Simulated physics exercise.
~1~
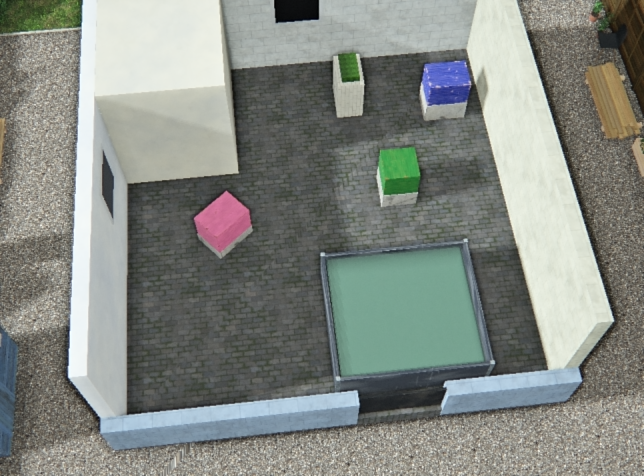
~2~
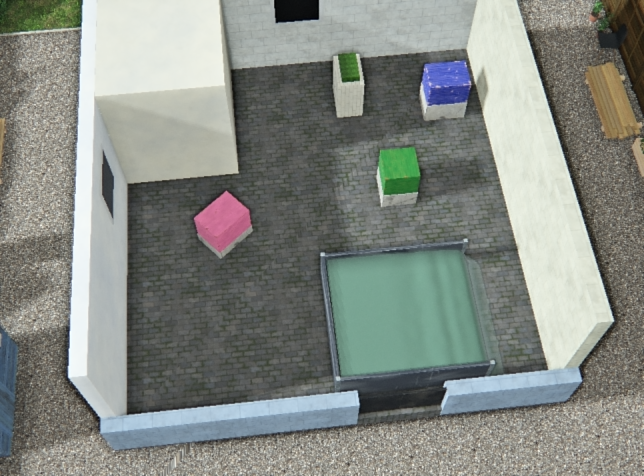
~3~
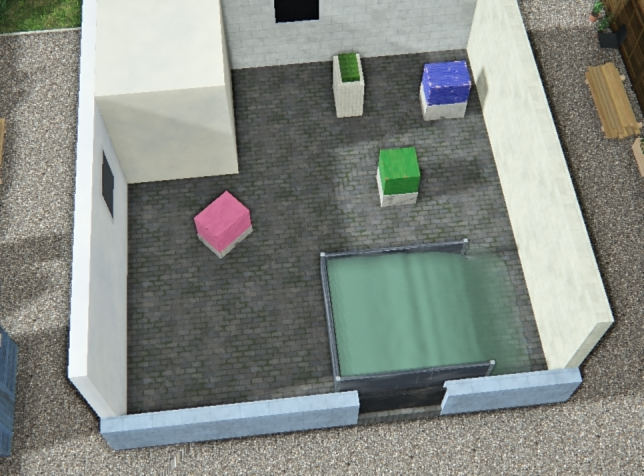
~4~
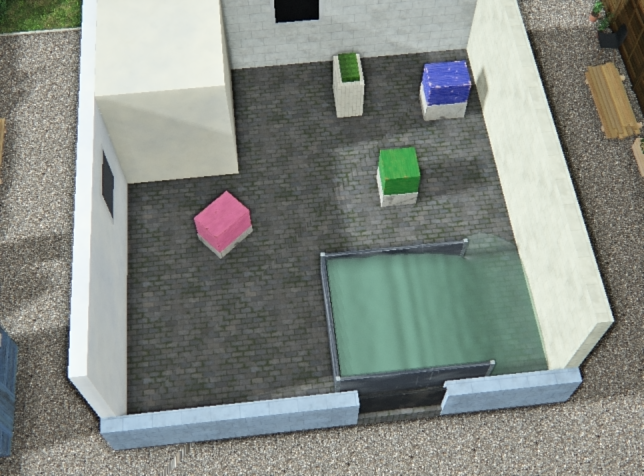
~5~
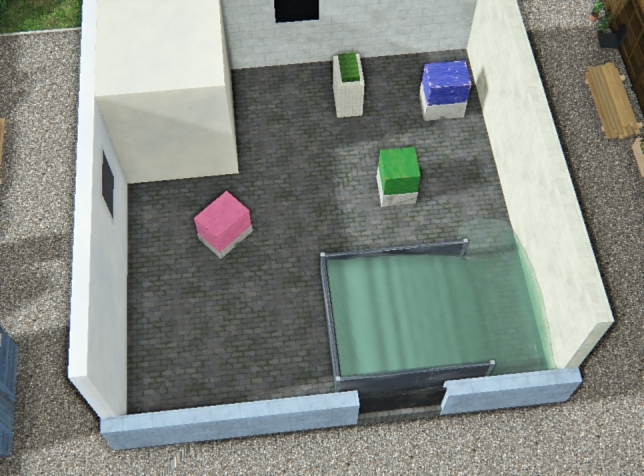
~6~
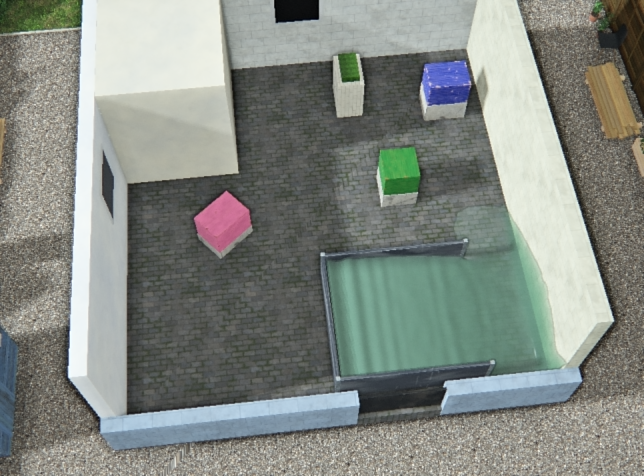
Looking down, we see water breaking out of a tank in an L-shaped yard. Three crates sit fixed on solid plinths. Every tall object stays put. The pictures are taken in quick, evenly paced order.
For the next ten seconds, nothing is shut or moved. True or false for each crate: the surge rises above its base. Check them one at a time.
Green crate: False; blue crate: False; pink crate: False.
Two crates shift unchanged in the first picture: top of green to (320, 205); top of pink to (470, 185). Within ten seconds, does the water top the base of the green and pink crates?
As I read it, the green crate stays clear and the pink crate gets flooded.
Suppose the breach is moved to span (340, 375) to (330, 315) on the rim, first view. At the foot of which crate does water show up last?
Answer: The blue crate.
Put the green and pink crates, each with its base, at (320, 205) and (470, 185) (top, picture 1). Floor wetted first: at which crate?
My guess is the pink-painted one.
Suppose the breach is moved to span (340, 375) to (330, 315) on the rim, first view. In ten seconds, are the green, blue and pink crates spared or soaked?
Result: Green is not reached; blue is not reached; pink is swamped.
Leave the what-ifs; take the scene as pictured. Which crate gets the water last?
I'd say the one in pink is last.
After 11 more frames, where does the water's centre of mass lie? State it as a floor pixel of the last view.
Near pixel (455, 297).
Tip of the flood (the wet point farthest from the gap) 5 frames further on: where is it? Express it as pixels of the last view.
The flood front should get to about (487, 130).
A moment on, water covers 15 % of the floor; the green crate not reached, the blue crate not reached, the pink crate not reached.
Next, water covers 25 % of the floor; the green crate water round its plinth, the blue crate water round its plinth, the pink crate not reached.
Then, water covers 50 % of the floor; the green crate water round its plinth, the blue crate water round its plinth, the pink crate not reached.
Later, water covers 75 % of the floor; the green crate water round its plinth, the blue crate water round its plinth, the pink crate water round its plinth.
In the end, water covers 100 % of the floor; the green crate stayed above the water, the blue crate stayed above the water, the pink crate stayed above the water.
